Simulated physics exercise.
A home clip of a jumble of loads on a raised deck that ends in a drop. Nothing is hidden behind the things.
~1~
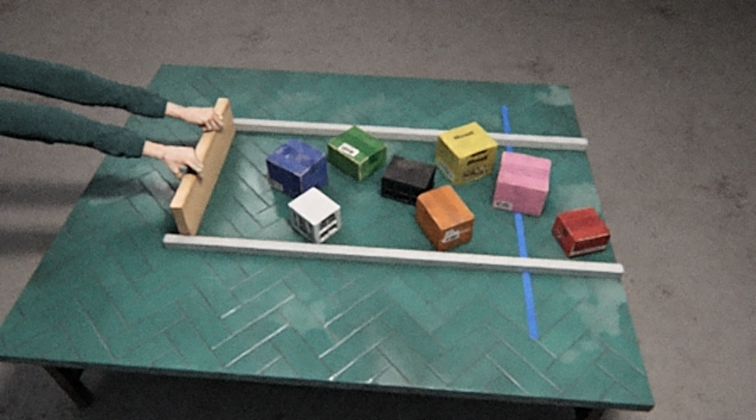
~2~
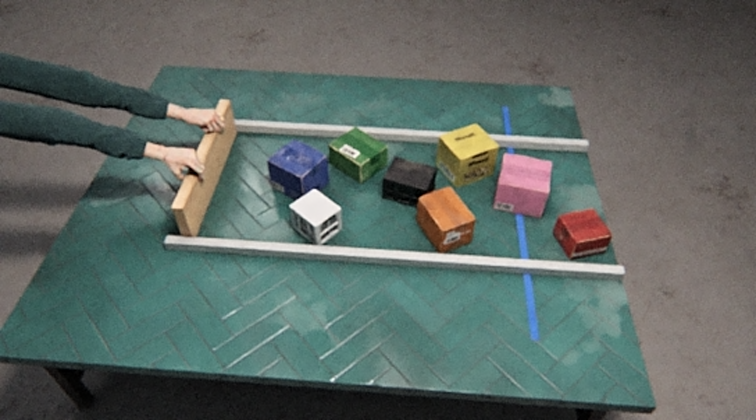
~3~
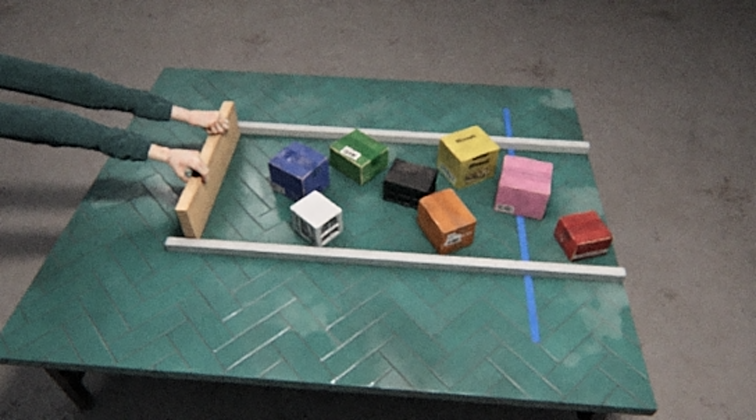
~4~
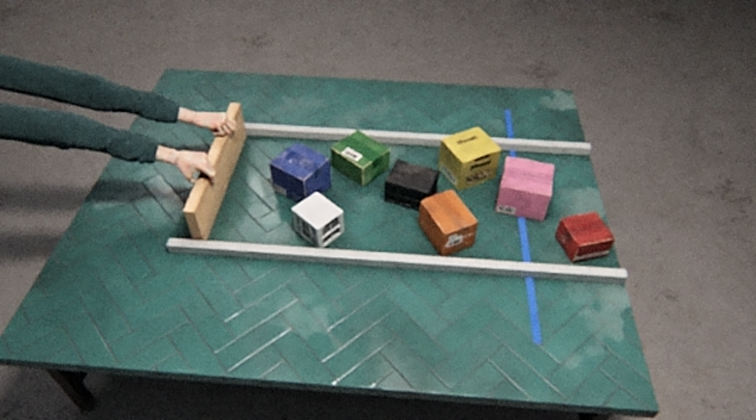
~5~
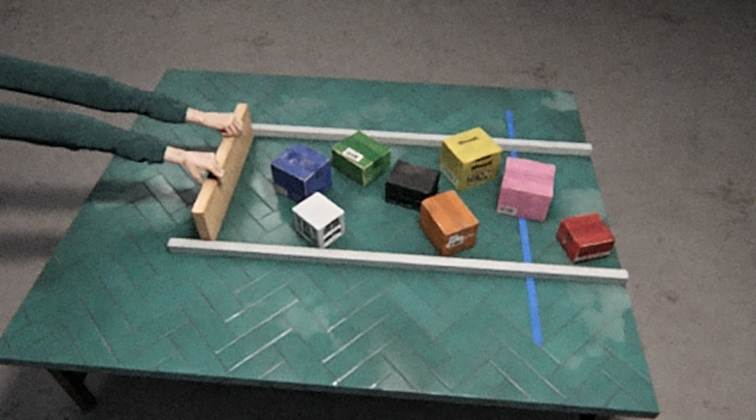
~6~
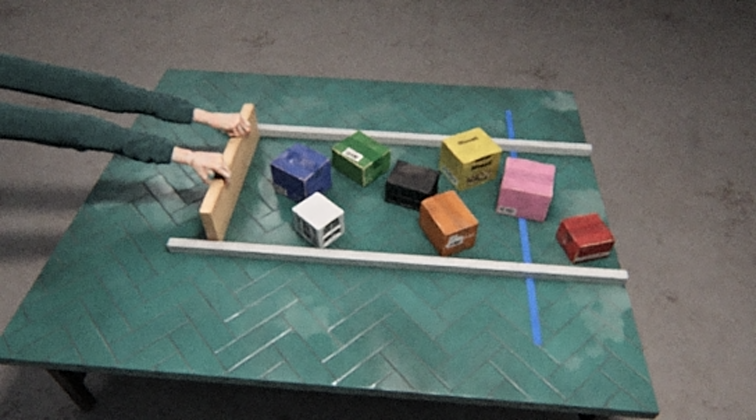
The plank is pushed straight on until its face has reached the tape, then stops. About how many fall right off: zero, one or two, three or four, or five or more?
The number that fall off is one or two.
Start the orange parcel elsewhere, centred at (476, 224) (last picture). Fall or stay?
Then it remains up.
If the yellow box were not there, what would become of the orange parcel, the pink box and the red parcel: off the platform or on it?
The orange parcel does not fall; the pink box falls; the red parcel is lost.
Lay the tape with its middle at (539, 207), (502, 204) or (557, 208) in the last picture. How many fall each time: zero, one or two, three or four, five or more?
In that order: Either three or four; one to two; at least five.
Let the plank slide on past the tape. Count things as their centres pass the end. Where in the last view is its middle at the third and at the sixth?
About (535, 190), then (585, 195).
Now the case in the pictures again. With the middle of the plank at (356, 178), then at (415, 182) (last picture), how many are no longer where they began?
By then 4, and 7.
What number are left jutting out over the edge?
The number is 2.
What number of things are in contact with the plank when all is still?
In contact: 3.
Soon after, none off yet; red parcel at rest near (585, 238); pink box at rest near (525, 189); yellow box at rest near (469, 159).
After that, none off yet; red parcel at rest near (585, 238); pink box displaced a little near (539, 189); yellow box displaced about its own width near (499, 157).
In the end, the number that fall off is one or two; gone, pink box and red parcel.
